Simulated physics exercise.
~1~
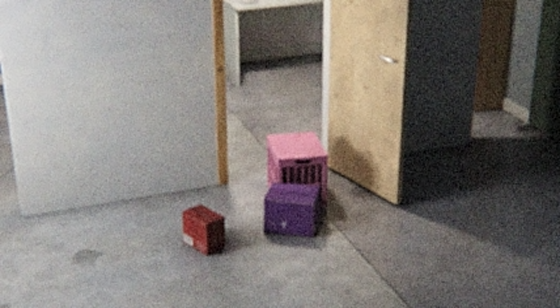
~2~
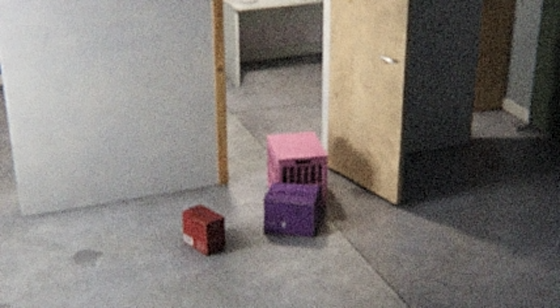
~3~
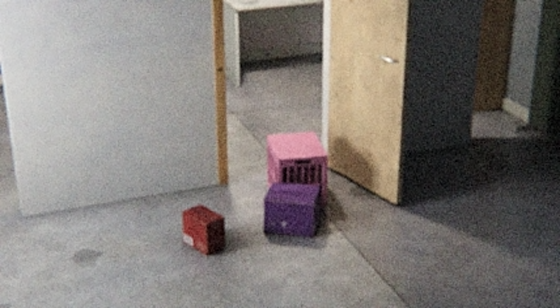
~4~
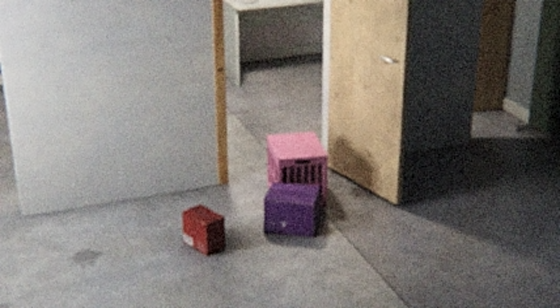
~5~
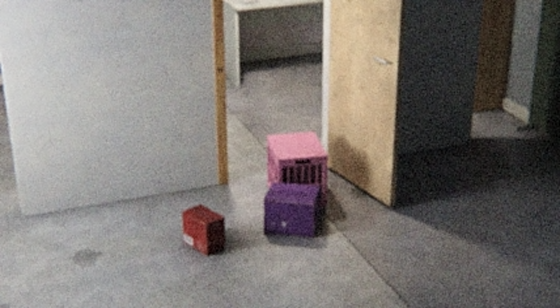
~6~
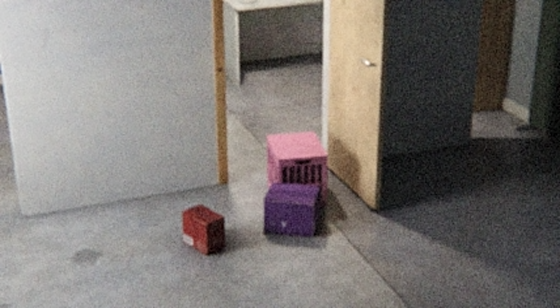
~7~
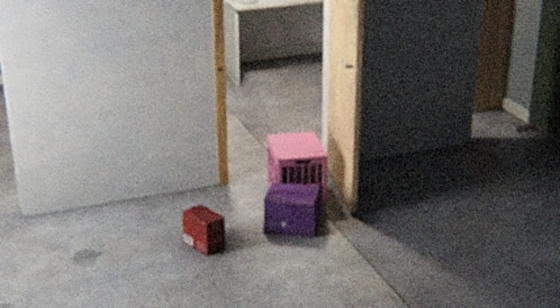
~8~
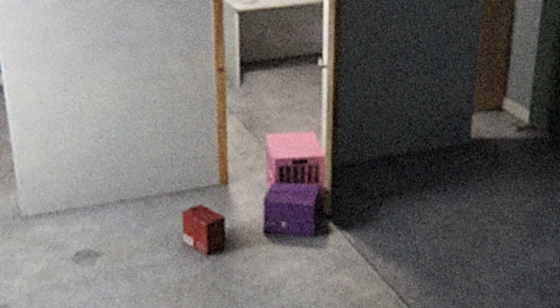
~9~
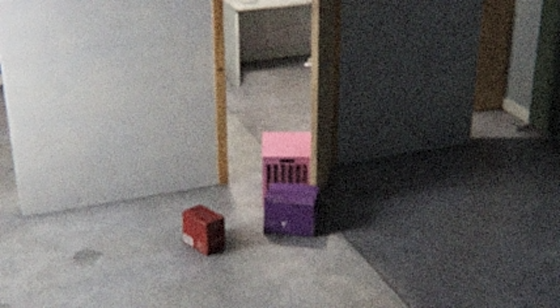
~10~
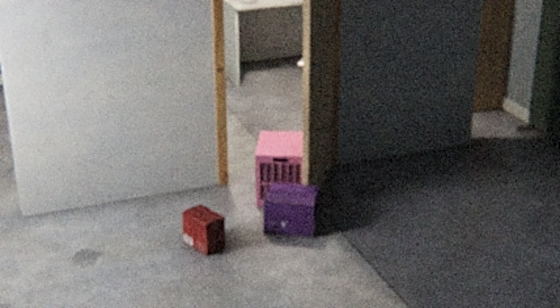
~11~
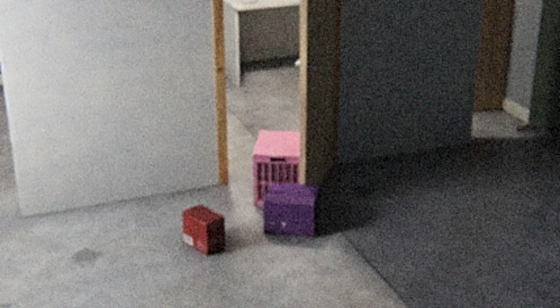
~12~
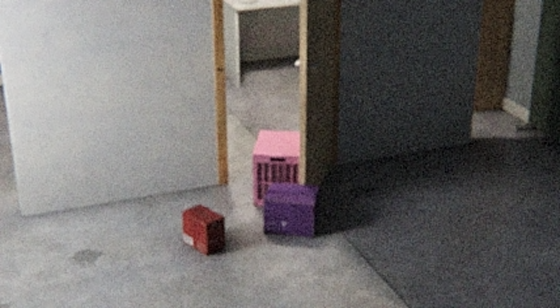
Room doorway with a wooden door swinging partway closed, nudging a pink crate left behind a purple box, and stopping still open.
